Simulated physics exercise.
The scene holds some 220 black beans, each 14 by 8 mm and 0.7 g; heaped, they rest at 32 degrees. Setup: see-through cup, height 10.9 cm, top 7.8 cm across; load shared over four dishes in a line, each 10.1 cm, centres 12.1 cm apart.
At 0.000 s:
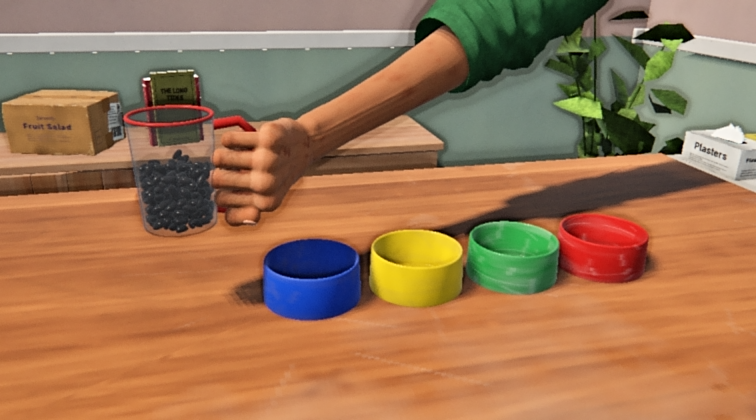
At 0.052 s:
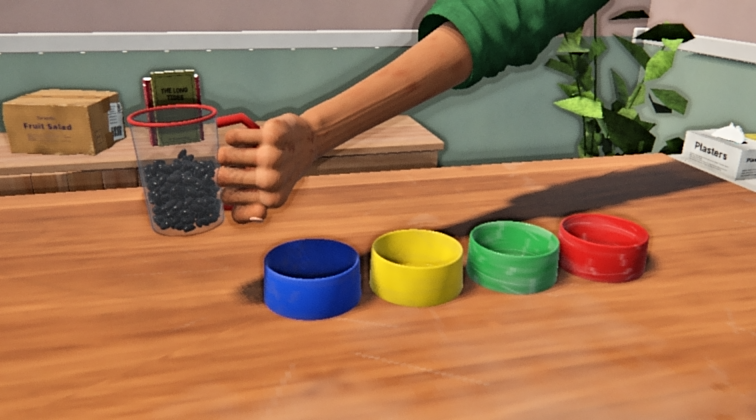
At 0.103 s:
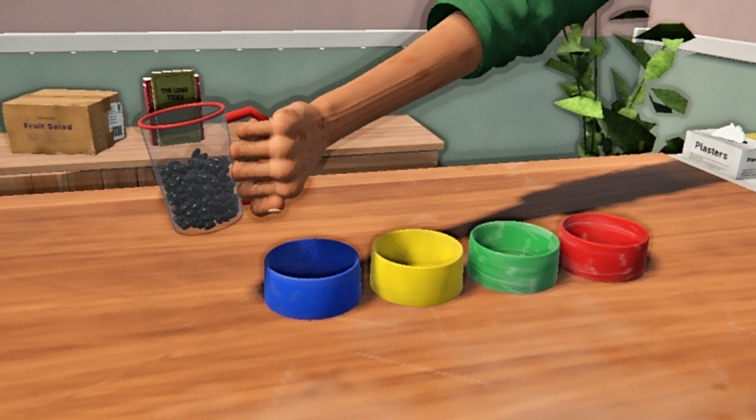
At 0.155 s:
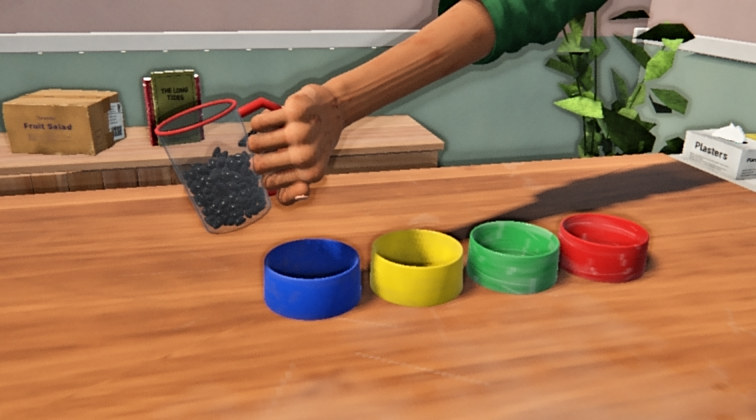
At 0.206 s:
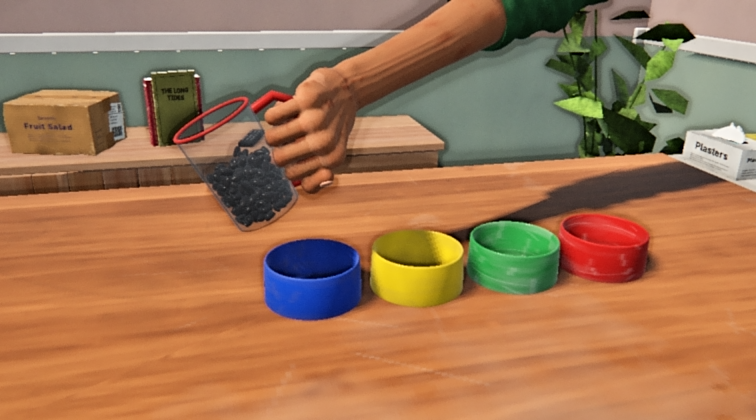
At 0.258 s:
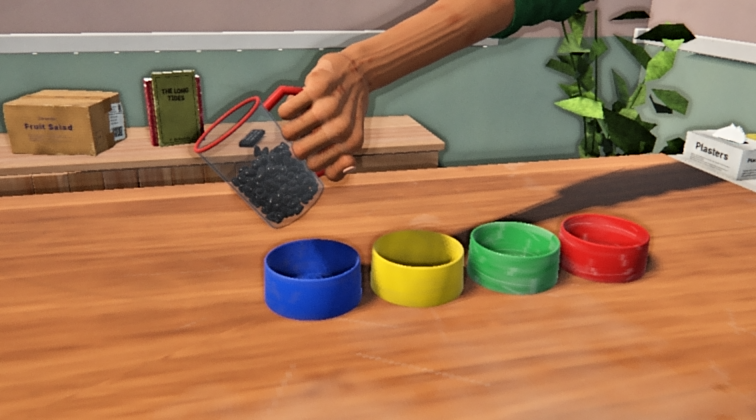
A hand moves a clear cup of black beans rightward while tilting it leftward.
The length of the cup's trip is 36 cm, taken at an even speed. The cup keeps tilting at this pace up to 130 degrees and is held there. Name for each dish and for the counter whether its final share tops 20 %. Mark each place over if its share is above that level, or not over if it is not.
Red: Not over, blue: Not over, green: Not over, yellow: Over, counter: Over.
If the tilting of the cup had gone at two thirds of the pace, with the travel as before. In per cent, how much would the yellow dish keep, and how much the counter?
Result: Yellow dish 60, counter 40.
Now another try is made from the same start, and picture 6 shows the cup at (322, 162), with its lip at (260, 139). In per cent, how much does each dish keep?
The red dish keeps 0, the blue dish 0, the green dish 0 and the yellow dish 60.
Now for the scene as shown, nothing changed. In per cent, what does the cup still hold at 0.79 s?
About 75 percent of the load.
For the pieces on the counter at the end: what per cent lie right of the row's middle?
About 50 per cent.
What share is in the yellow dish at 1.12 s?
Close to 60 percent of the load.
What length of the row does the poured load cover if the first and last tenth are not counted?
I'd put it at close to 9 cm.
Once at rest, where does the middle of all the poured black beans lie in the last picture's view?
Approximately (434, 273) in the last view.
After 0.58 s, tilt 95 degrees; cup holds 100 %.
After 0.79 s, tilt 129 degrees; cup holds 75 %, yellow 25 %.
After 1.12 s, tilt 130 degrees; cup holds 0 %, yellow 60 %.
In the end, at 2.1 s, red 0 %, blue 0 %, green 0 %, yellow 60 %, counter 35 %.
